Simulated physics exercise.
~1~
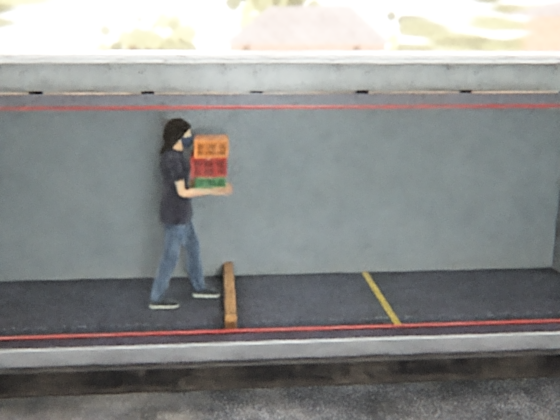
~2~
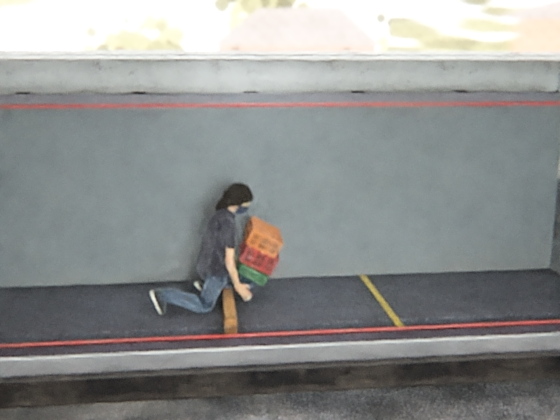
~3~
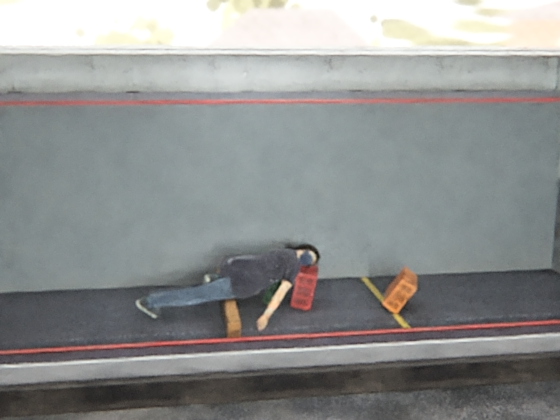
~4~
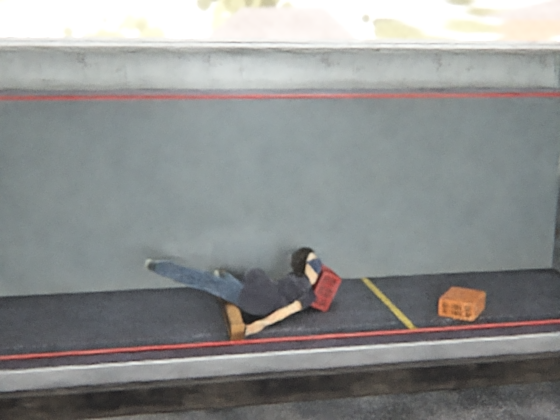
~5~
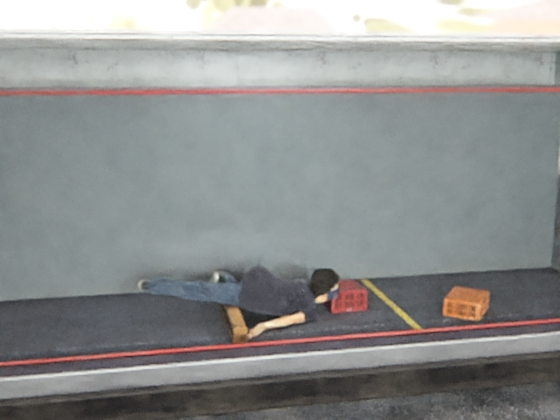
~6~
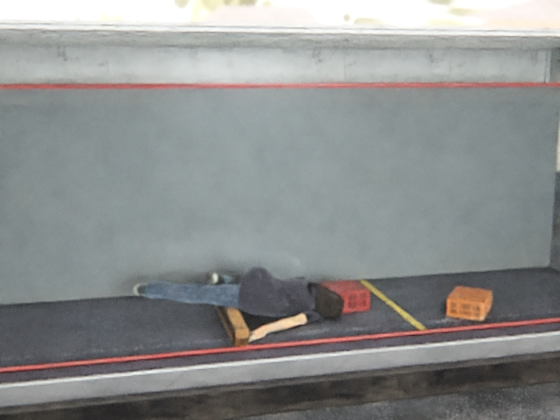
On a grey platform-like floor, a dark-haired person carrying a stack of crates dropped to their knees at a low wooden bar and pitched forward, spilling the load; the orange crate ended beyond the yellow line, the red one short of it beside their head.
